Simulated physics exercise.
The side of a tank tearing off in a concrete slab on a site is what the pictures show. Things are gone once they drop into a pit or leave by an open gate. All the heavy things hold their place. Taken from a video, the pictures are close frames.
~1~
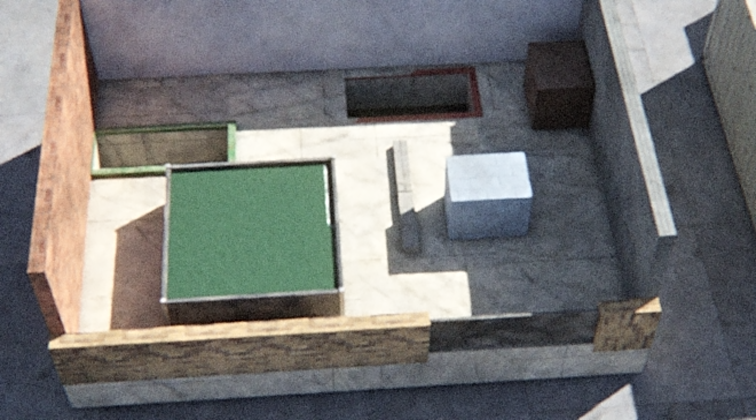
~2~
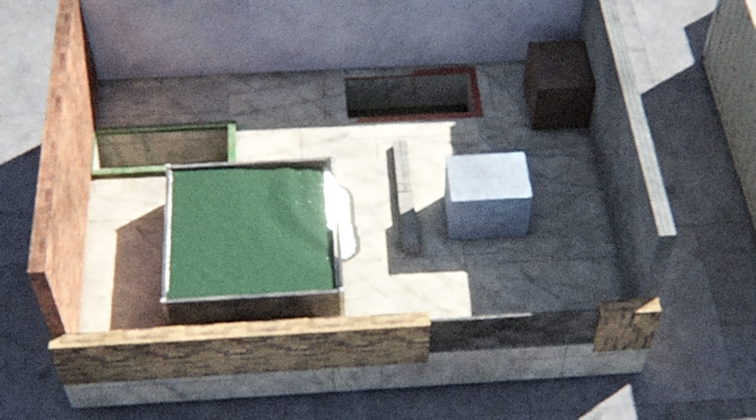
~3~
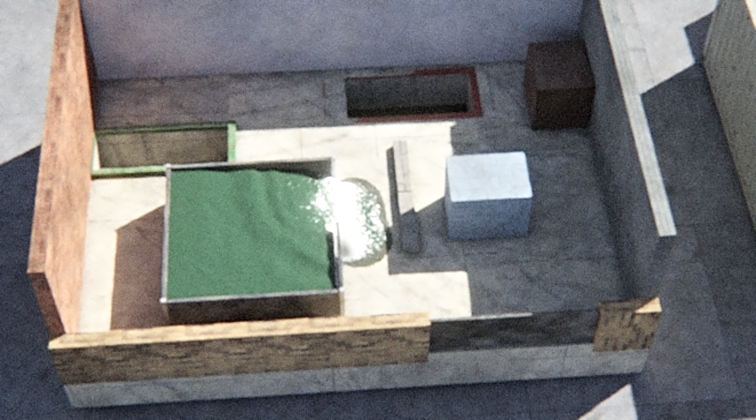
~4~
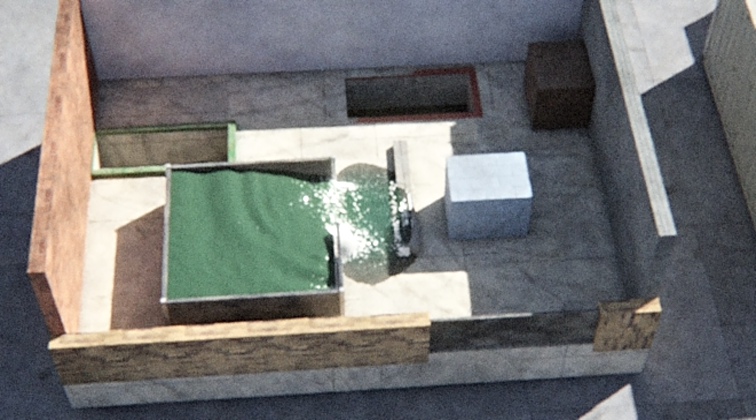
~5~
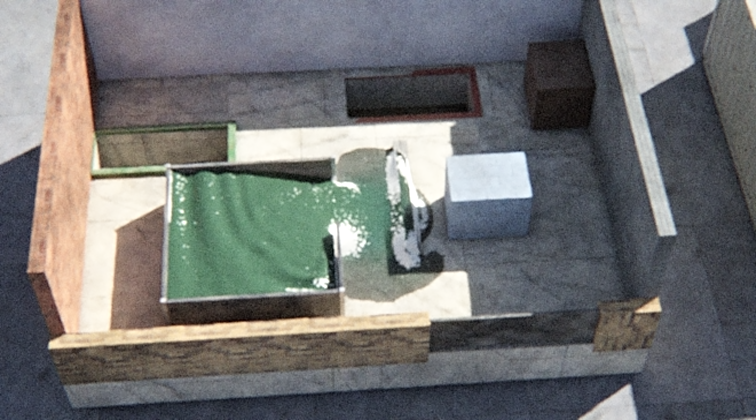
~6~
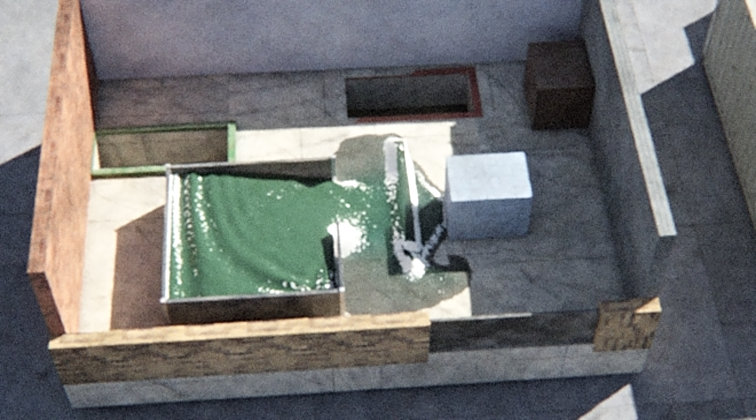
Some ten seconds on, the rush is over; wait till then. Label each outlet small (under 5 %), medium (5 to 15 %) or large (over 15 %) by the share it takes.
Labels: Gate: Small, green pit: Small, red pit: Large.
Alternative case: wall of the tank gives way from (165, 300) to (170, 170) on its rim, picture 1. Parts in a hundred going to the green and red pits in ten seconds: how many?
Green 35 %, red 4 %.
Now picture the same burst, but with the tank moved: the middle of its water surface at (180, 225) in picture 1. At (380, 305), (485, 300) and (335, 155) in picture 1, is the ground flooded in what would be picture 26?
Soaked - soaked - soaked.
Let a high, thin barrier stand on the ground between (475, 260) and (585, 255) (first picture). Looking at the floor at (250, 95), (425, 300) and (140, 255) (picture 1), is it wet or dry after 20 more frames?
Result, listed order: Spot 1 kept clear of the flood, spot 2 reached by the flood, spot 3 kept clear of the flood.
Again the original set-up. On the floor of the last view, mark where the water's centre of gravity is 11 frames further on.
Near (324, 242).
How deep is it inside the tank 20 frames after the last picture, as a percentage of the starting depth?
About 46 %.
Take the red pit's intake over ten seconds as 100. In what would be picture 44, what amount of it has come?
60 %.
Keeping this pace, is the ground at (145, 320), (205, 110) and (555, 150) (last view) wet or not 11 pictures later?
Listed points: Unwetted / unwetted / inundated.
A moment on, water covers 30 % of the floor; the gate 0 %, the green pit 0 %, the red pit 1 %.
Next, water covers 45 % of the floor; the gate 0 %, the green pit 0 %, the red pit 5 %.
Then, water covers 55 % of the floor; the gate 0 %, the green pit 0 %, the red pit 13 %.
Later, water covers 70 % of the floor; the gate 0 %, the green pit 0 %, the red pit 25 %.
In the end, water covers 95 % of the floor; the gate 0 %, the green pit 0 %, the red pit 40 %.
